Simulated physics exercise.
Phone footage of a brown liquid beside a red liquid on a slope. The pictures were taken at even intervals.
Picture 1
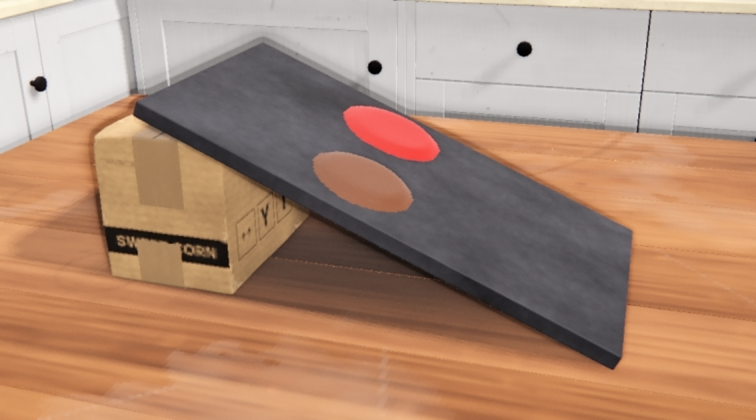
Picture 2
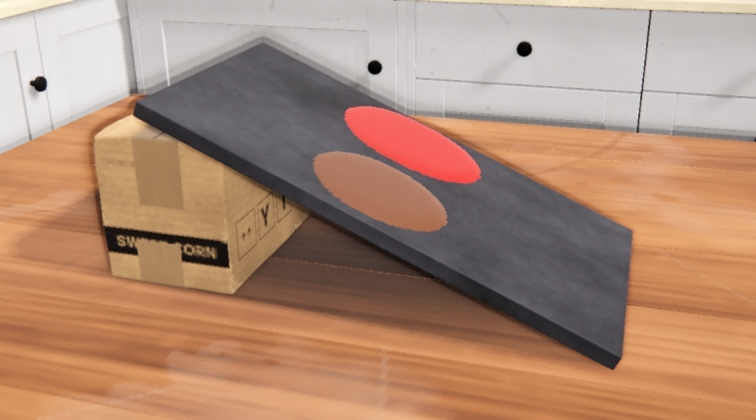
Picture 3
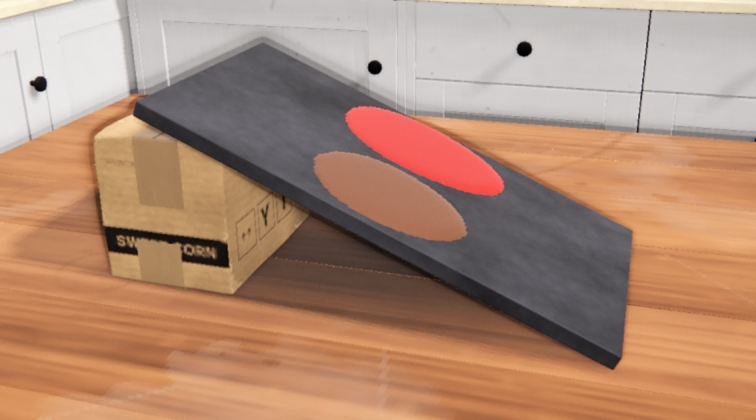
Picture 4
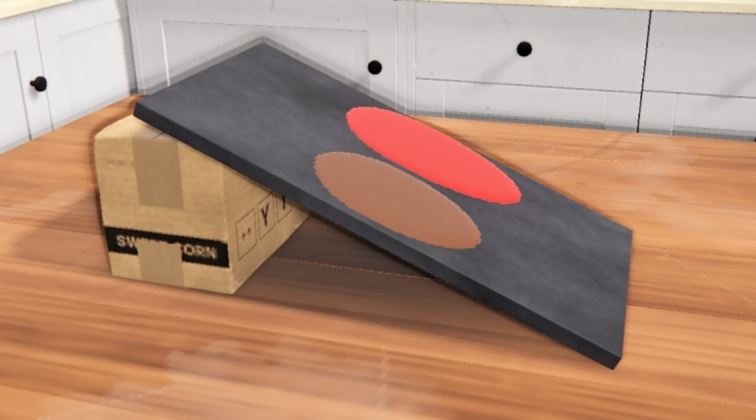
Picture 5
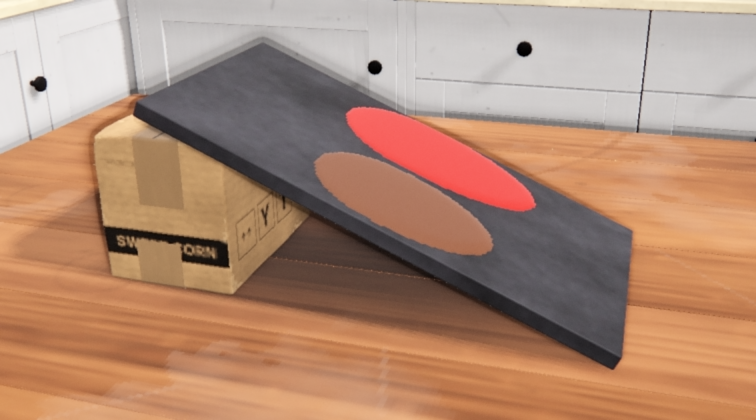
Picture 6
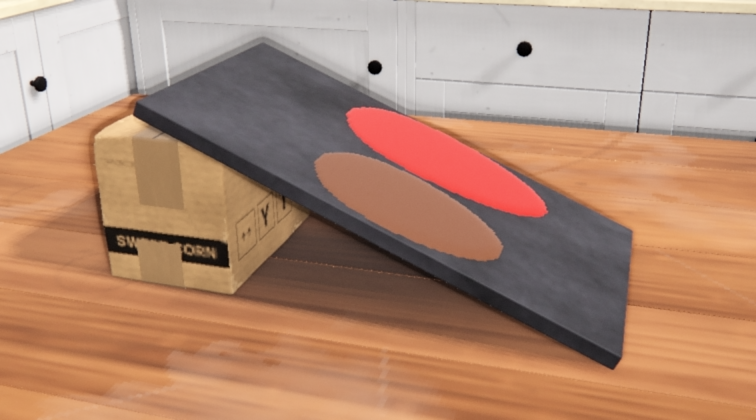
Two patches of liquid, one red and one brown, spread down a sloping dark grey board toward the lower right, stretching from round shapes into long ovals, quickly at first and then more slowly. The red lies behind the brown, and the board leans on a cardboard box at left. The still camera looks slightly down on a wooden surface before white cabinets with black knobs.
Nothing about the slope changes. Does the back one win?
Yes.
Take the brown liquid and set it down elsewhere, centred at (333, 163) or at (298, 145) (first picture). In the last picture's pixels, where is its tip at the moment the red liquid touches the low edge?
First start: (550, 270). Second start: (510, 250).
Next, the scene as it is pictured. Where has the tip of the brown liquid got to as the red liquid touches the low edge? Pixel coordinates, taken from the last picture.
Look near (570, 286) for the tip.
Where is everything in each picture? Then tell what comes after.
In the first frame, tip of the brown liquid half way down; tip of the red liquid (427, 148) half way down.
In the second frame, tip of the brown liquid (430, 213) half way down; tip of the red liquid half way down.
In the third frame, tip of the brown liquid three quarters of the way down; tip of the red liquid (491, 182) three quarters of the way down.
In the fourth frame, tip of the brown liquid (465, 231) three quarters of the way down; tip of the red liquid three quarters of the way down.
In the fifth frame, tip of the brown liquid three quarters of the way down; tip of the red liquid (520, 197) three quarters of the way down.
In the sixth frame, tip of the brown liquid (487, 243) three quarters of the way down; tip of the red liquid three quarters of the way down.
Shortly, the brown liquid is three quarters of the way down; the red liquid is close to the edge.
At the finish, the brown liquid is close to the edge; the red liquid is at the low edge.
